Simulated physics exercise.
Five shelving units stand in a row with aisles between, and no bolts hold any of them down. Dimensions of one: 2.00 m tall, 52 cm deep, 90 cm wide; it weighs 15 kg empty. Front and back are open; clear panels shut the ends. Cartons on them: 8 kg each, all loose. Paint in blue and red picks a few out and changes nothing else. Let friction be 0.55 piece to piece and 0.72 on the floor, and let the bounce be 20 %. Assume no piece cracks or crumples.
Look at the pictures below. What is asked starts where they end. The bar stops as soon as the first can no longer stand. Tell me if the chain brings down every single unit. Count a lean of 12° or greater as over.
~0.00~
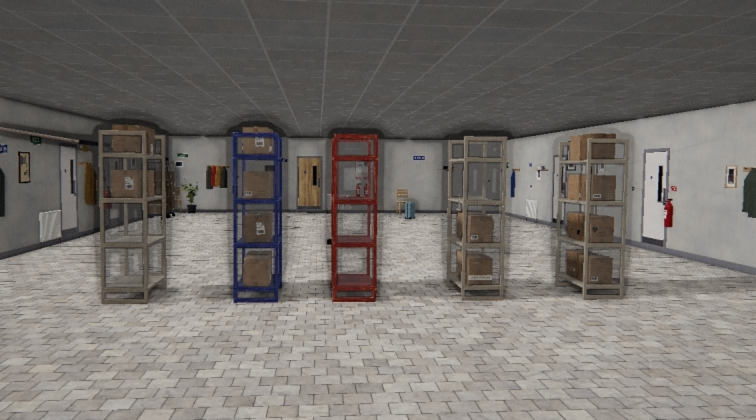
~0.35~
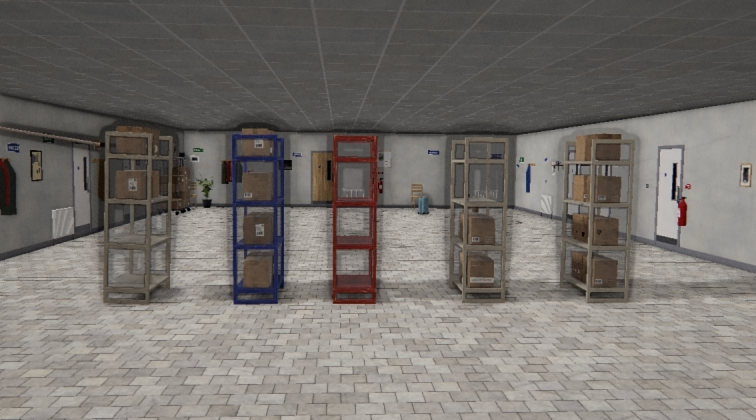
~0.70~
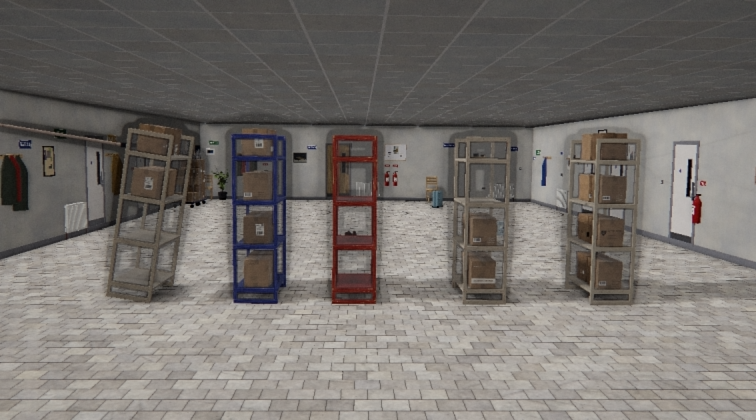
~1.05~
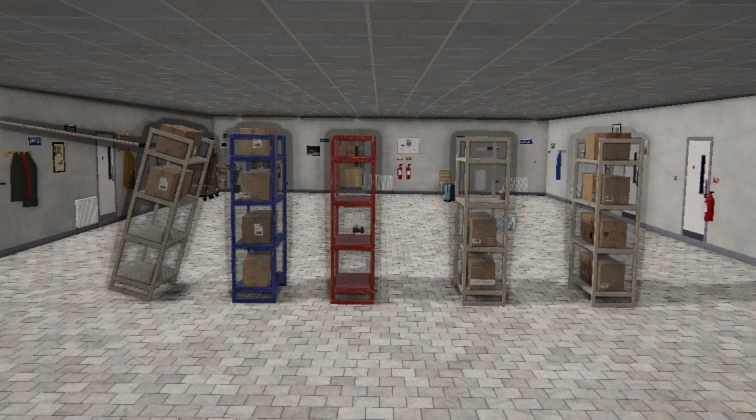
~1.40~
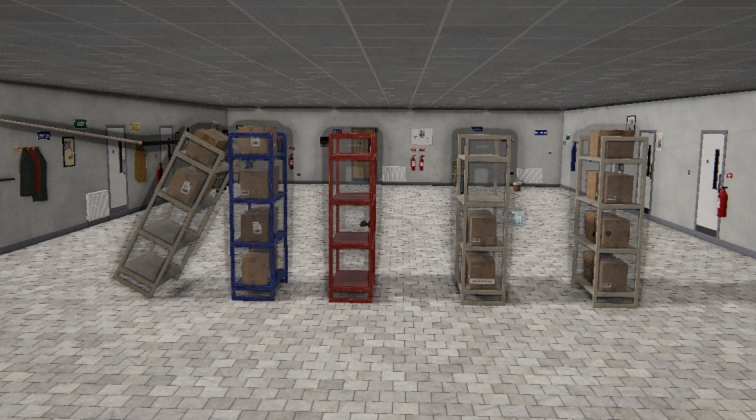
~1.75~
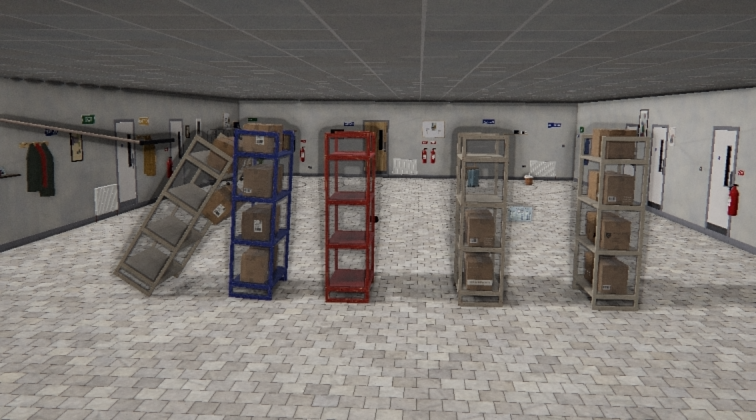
No.
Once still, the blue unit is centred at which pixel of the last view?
Check around (336, 236) in the last image.
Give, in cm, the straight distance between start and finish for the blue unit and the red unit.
Distance from start in cm - blue 100, red 100.
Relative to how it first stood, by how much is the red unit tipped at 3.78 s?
Roughly 50 degrees.
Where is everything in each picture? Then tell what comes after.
In the first picture (pixels give the middle of a visible side; the camera moves round a little), pole end (80, 142) 16 cm from the first unit; blue unit (256, 218); red unit (355, 219); none of the others has stirred.
Pole end (101, 145) pushing; blue unit (255, 220), in the second picture.
Pole end (122, 145) pushing; blue unit (255, 220); none of the others has stirred, in the third picture.
Pole end (140, 145) pushing; blue unit (253, 220); none of the others has stirred, in the fourth picture.
Pole end (144, 144) stopped; blue unit (251, 218); none of the others has stirred, in the fifth picture.
Pole end (141, 143) stopped; blue unit (253, 217) 4° from how it stood; red unit (347, 220); one has shifted, in the sixth picture.
After 2.90 s, 4 cartons spilt or dropped; 1 of the 4 other units over; blue unit 23° from how it stood; red unit 4° from how it stood.
After 3.78 s, 12 cartons spilt or dropped; 3 of the 4 other units over; blue unit 60° from how it stood; red unit 54° from how it stood.
In the end (5.2 s), 16 cartons spilt or dropped; 3 of the 4 other units over; blue unit 61° from how it stood; red unit 55° from how it stood. One left standing. From the last view, middles, blue unit near (336, 236), red unit near (432, 232).
